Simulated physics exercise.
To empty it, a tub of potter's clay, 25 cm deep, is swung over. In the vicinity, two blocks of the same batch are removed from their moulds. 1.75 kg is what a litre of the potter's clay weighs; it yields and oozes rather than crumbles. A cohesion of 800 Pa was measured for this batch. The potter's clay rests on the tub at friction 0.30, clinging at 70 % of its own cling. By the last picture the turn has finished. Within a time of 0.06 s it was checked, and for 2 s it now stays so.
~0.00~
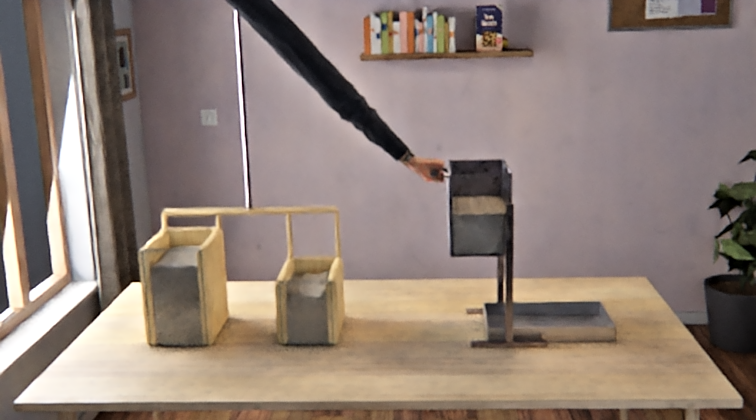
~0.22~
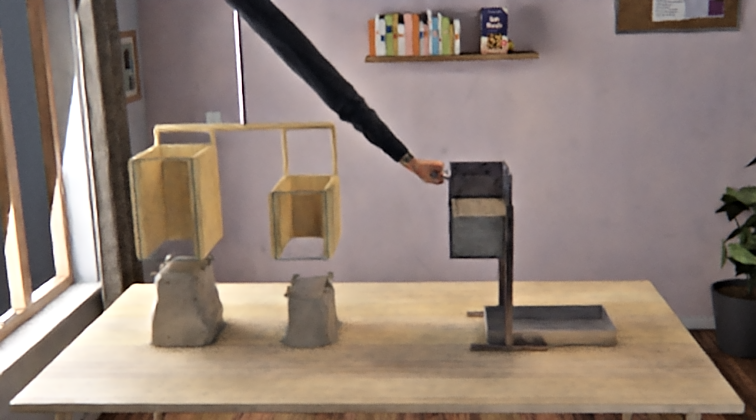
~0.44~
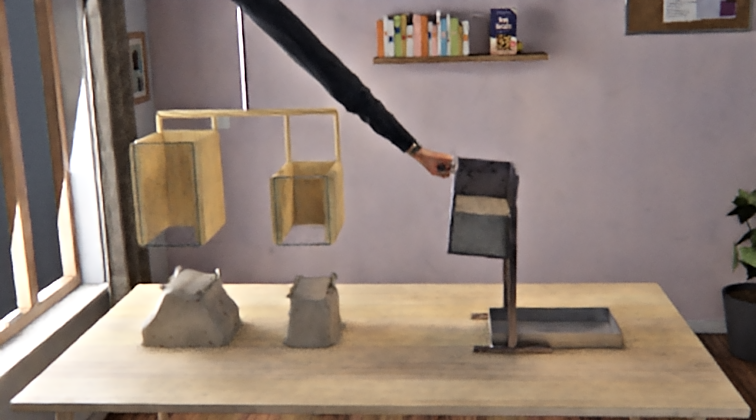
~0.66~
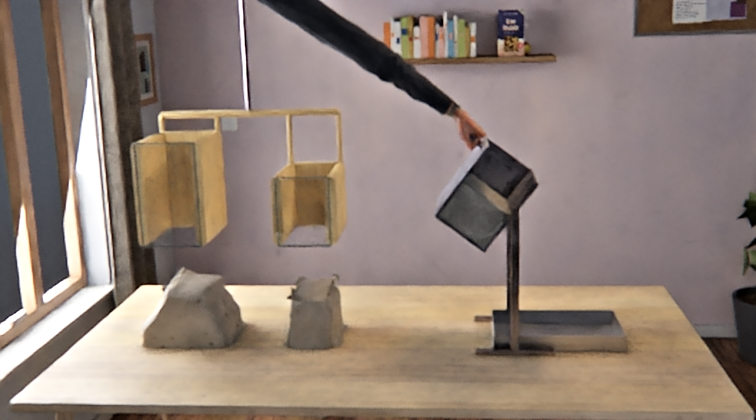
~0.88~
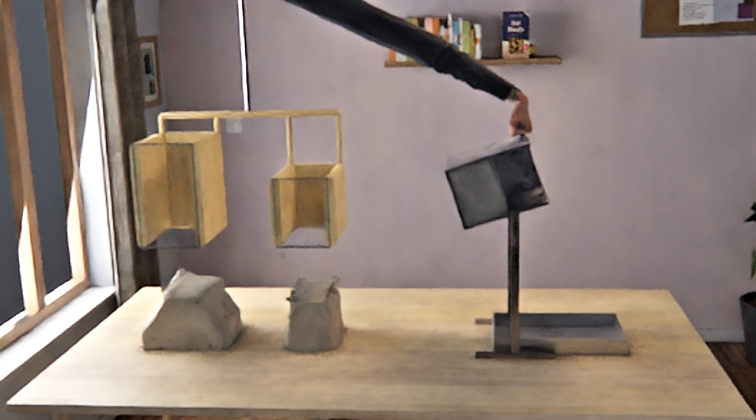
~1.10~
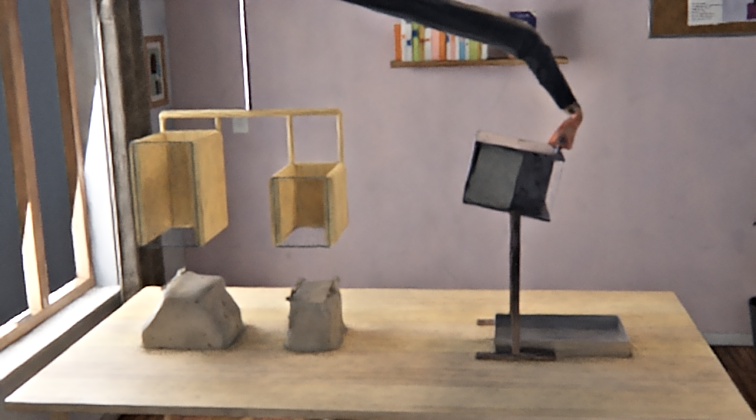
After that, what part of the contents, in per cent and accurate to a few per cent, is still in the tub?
The part still in the tub is near 100 out of 100.
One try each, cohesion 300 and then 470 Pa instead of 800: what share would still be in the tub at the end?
Going in order, it's 55 % and then 70 %.
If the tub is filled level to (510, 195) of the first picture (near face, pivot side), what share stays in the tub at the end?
In that case some 70 per cent.
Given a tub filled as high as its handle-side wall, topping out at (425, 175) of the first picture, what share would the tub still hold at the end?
About 55 % stays in the tub.
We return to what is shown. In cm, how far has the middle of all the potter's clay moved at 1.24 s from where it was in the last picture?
Close to 2 centimetres.
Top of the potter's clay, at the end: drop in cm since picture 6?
About 8 cm.
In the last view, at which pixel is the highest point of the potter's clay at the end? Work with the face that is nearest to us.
Roughly at pixel (527, 172).
By 1.24 s, the tub is at 103 degrees and holds 100 %.
By 1.41 s, the tub is at 103 degrees and holds 100 %.
By 1.58 s, the tub is at 103 degrees and holds 100 %.
By 1.75 s, the tub is at 103 degrees and holds 100 %.
By 3.10 s, at the end, the tub is at 103 degrees and holds 100 %.
